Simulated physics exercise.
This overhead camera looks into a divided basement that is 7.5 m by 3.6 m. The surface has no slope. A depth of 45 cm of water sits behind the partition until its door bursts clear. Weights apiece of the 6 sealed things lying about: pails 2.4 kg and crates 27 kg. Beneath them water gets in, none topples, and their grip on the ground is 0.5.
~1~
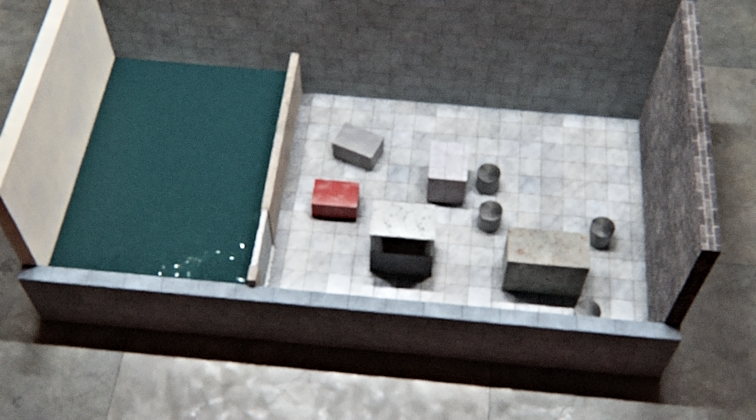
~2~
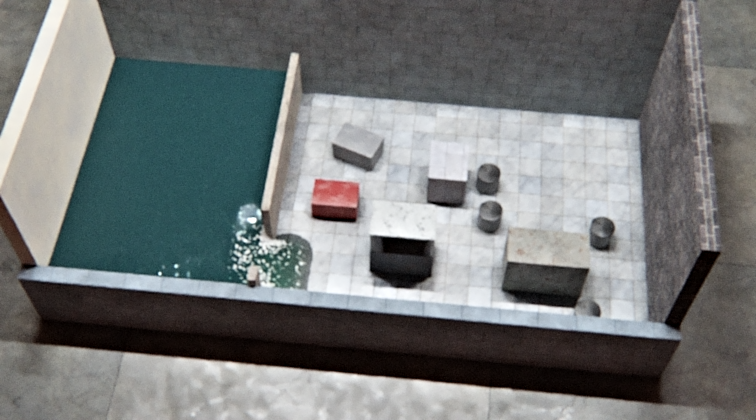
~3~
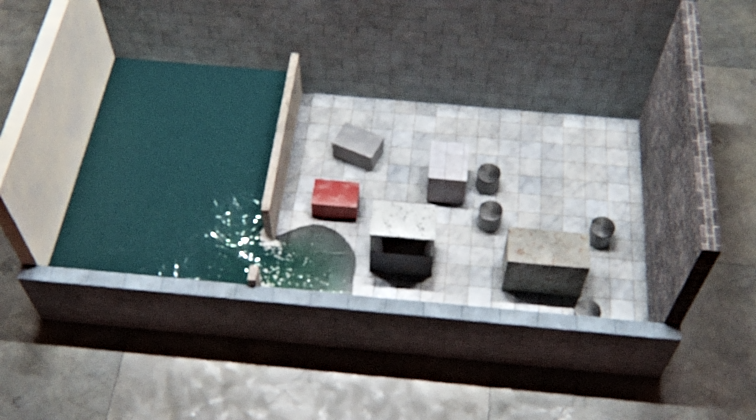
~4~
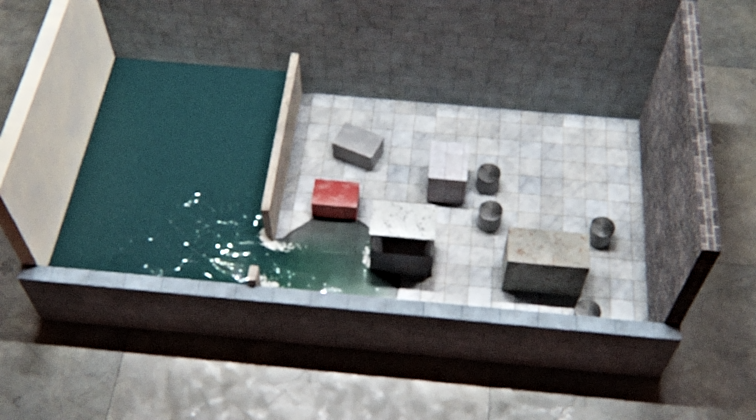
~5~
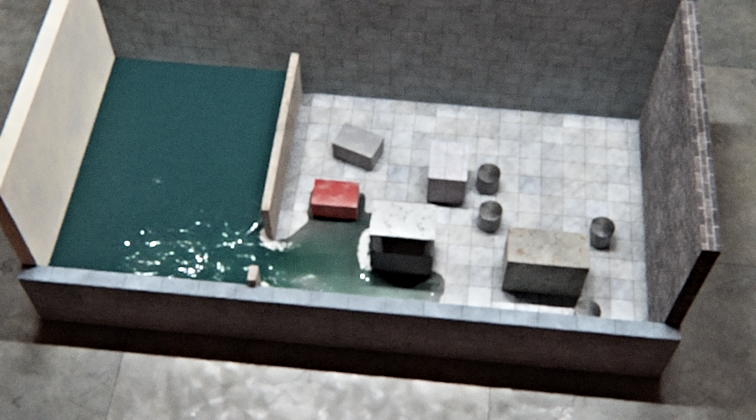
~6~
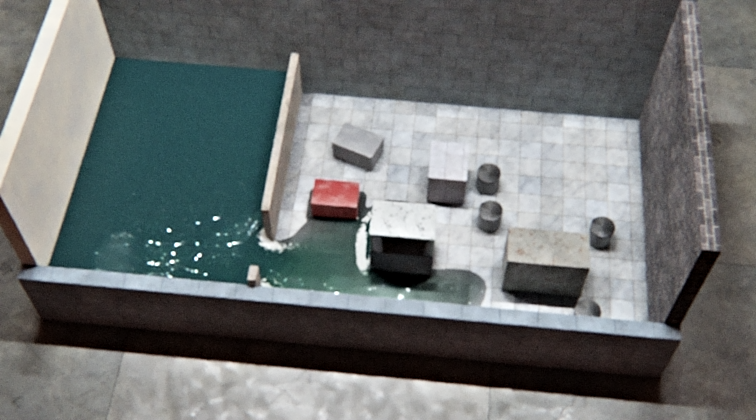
In a divided basement, green water on the left poured through a gap at the near end of the partition and spread right along the front wall, around some crates, while nothing standing there shifted.
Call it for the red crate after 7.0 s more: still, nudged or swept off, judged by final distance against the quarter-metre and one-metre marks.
Still.
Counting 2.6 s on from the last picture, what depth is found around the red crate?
Depth approx. 4 cm.
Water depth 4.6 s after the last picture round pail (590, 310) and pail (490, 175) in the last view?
Depth approx. 9 cm / 8 cm.
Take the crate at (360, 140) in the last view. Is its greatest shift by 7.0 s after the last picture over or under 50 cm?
It goes below it.
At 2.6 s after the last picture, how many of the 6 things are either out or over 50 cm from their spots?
Answer: 3.
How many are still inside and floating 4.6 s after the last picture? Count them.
It comes to 4.
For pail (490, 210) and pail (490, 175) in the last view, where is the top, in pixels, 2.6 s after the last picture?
They end up about (574, 158) and (484, 146) in the last view.
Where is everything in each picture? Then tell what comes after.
The red crate at (335, 193) rests on the ground; 9.5 m2 under water; 0 of 6 have shifted, in the first frame.
The red crate at (335, 193), on the bottom; water covers 10.0 m2; 0 of 6 have shifted, in the second frame.
The red crate at (335, 193), on the bottom; water covers 10.8 m2; 0 of 6 have shifted, in the third frame.
The red crate at (335, 193), on the bottom; water covers 11.5 m2; 0 of 6 have shifted, in the fourth frame.
The red crate at (335, 193), on the bottom; water covers 12.1 m2; 0 of 6 have shifted, in the fifth frame.
The red crate at (335, 193) rests on the ground; 12.7 m2 under water; 0 of 6 have shifted, in the sixth frame.
Then, 0.6 s after the last picture the red crate is near (335, 193), 0.0 m from its start, aground; 0 afloat.
Then, 2.6 s after the last picture the red crate is near (335, 193), 0.0 m from its start, aground; 0 afloat.
Then, 4.6 s after the last picture the red crate is near (335, 193), 0.0 m from its start, aground; 4 afloat.
Then, 7.0 s after the last picture the red crate is near (336, 195), 0.0 m from its start, aground; 5 afloat.
